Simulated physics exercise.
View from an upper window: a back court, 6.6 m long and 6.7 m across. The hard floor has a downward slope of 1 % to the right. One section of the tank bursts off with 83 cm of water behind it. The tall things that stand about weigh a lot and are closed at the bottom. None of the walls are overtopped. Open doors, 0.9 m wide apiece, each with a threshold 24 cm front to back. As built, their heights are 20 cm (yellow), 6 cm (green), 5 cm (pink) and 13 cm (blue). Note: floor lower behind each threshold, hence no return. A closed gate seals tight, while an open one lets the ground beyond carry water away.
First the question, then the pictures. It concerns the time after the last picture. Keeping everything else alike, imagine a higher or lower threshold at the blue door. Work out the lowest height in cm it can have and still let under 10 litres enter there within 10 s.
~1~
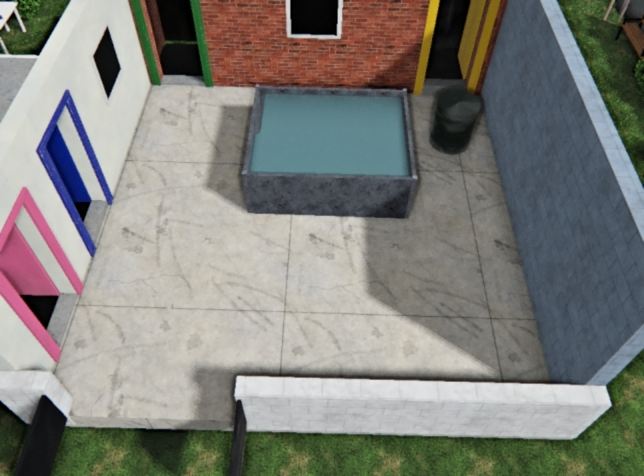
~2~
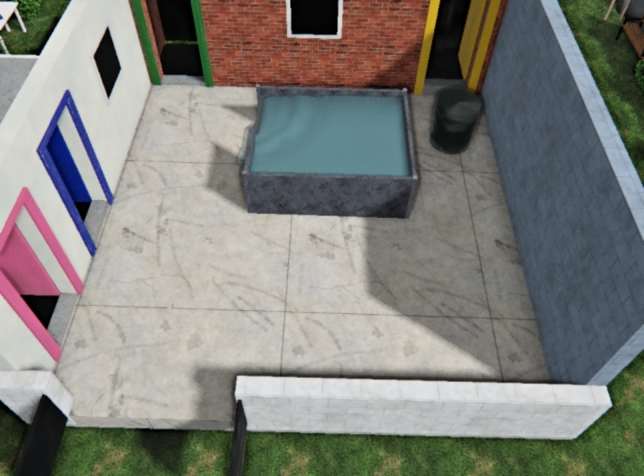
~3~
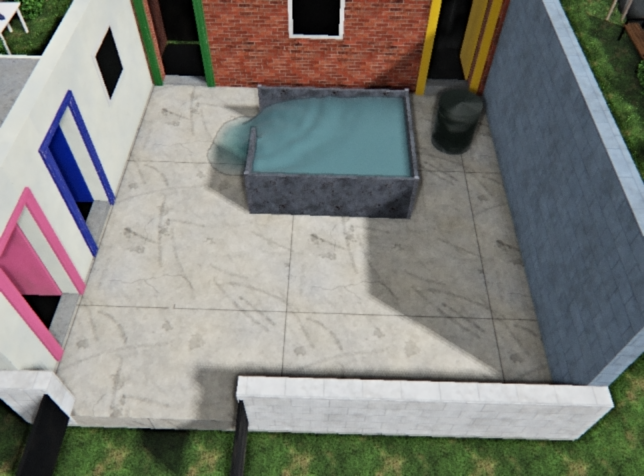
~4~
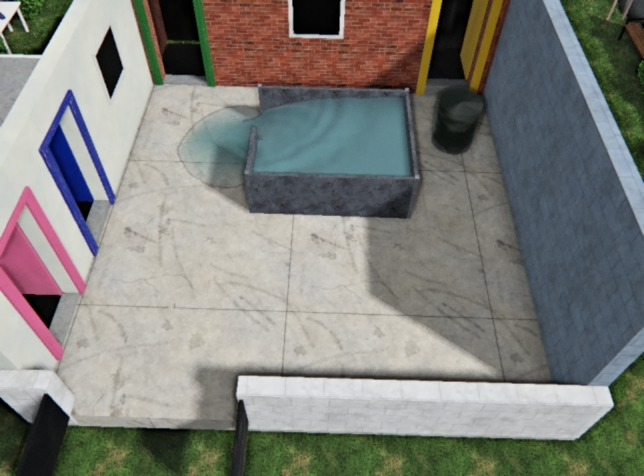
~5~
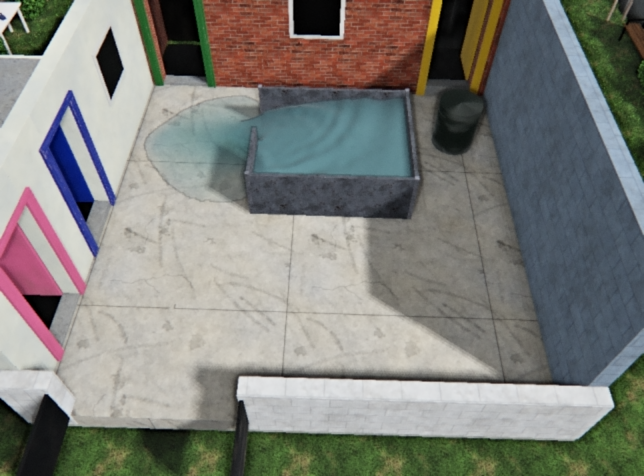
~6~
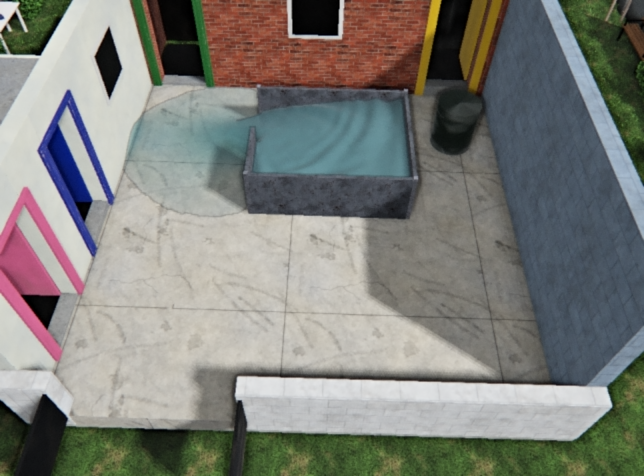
The lowest such height is roughly 12 cm.
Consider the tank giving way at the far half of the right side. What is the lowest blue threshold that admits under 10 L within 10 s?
I'd say close to 8.5 cm.
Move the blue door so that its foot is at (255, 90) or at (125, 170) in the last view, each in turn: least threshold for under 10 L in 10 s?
Roughly 10.5 and 34 cm.
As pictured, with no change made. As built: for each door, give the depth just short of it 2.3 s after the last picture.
Depths in cm: Yellow 0, green 30, pink 6, blue 14.
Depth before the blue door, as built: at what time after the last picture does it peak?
About 1.8 seconds.
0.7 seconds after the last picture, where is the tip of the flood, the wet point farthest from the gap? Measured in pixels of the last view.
The farthest wet point is roughly at (95, 252) in the last view.
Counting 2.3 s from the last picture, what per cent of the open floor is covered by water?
Roughly 35 percent of the floor.
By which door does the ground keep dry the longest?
Coming last is the yellow one.
Then, 0.7 s after the last picture water covers 20 % of the floor, deepest (59 cm) near (152, 87); 13 cm at the blue door, 0 litres in over its 13 cm threshold.
Then, 2.3 s after the last picture water covers 35 % of the floor, deepest (35 cm) near (152, 87); 14 cm at the blue door, 3 litres in over its 13 cm threshold.
Then, 9.3 s after the last picture water covers 90 % of the floor, deepest (12 cm) near (166, 130); 6 cm at the blue door, 6 litres in over its 13 cm threshold.
At the blue door as built, the water peaked near 16 cm, 1.7 s after the last picture.
Run again over the same 10 s with other heights there, 28 litres in over 9 cm, 6 litres over 13 cm. The limit of 10 litres is kept from about 12 cm up.
